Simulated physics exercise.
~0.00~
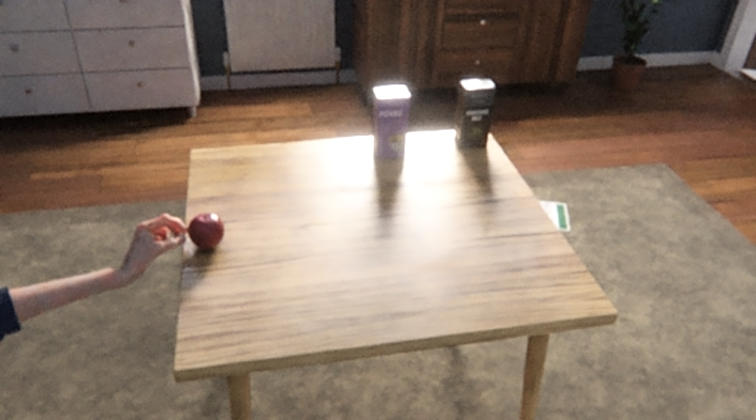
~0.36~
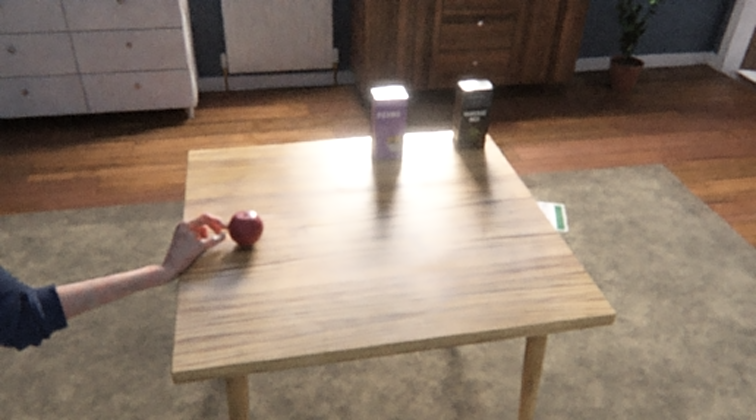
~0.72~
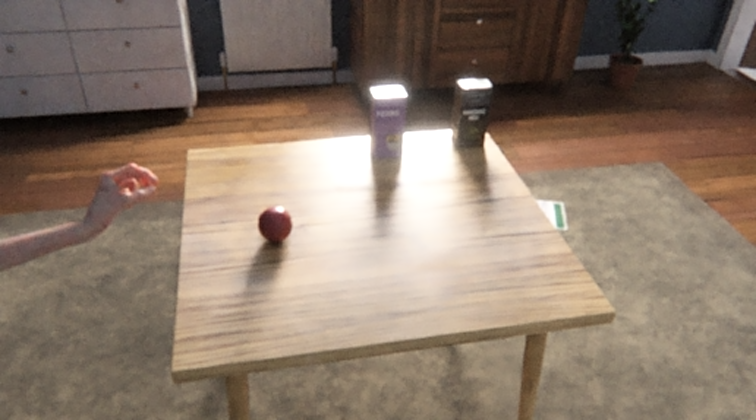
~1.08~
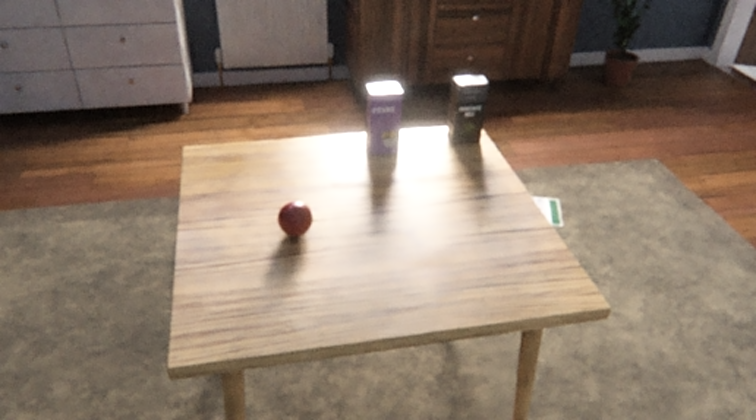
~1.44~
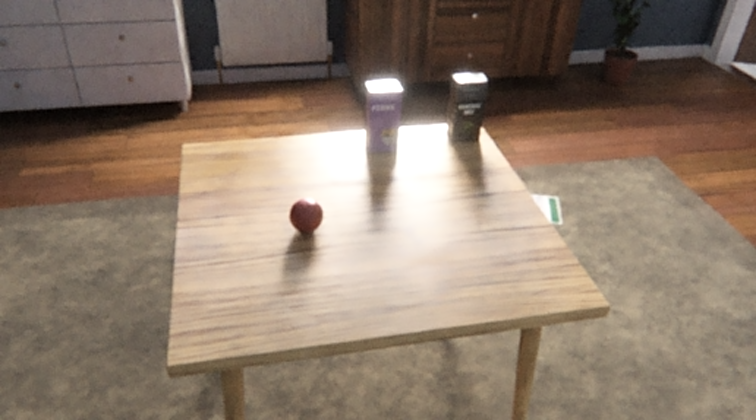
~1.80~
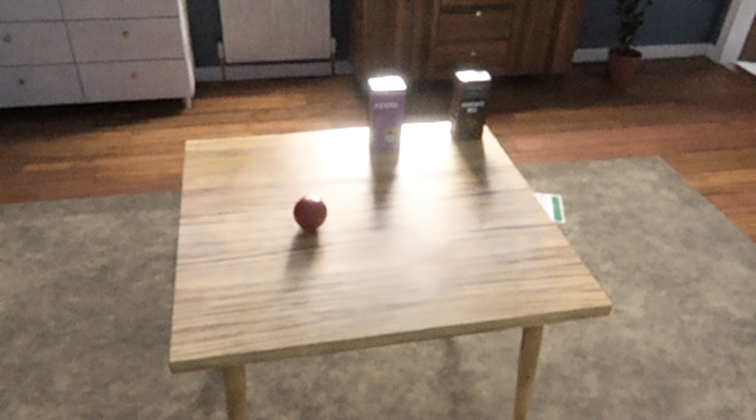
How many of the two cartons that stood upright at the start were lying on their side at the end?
None of them were. Both the purple carton and the black carton were still standing upright at the end.
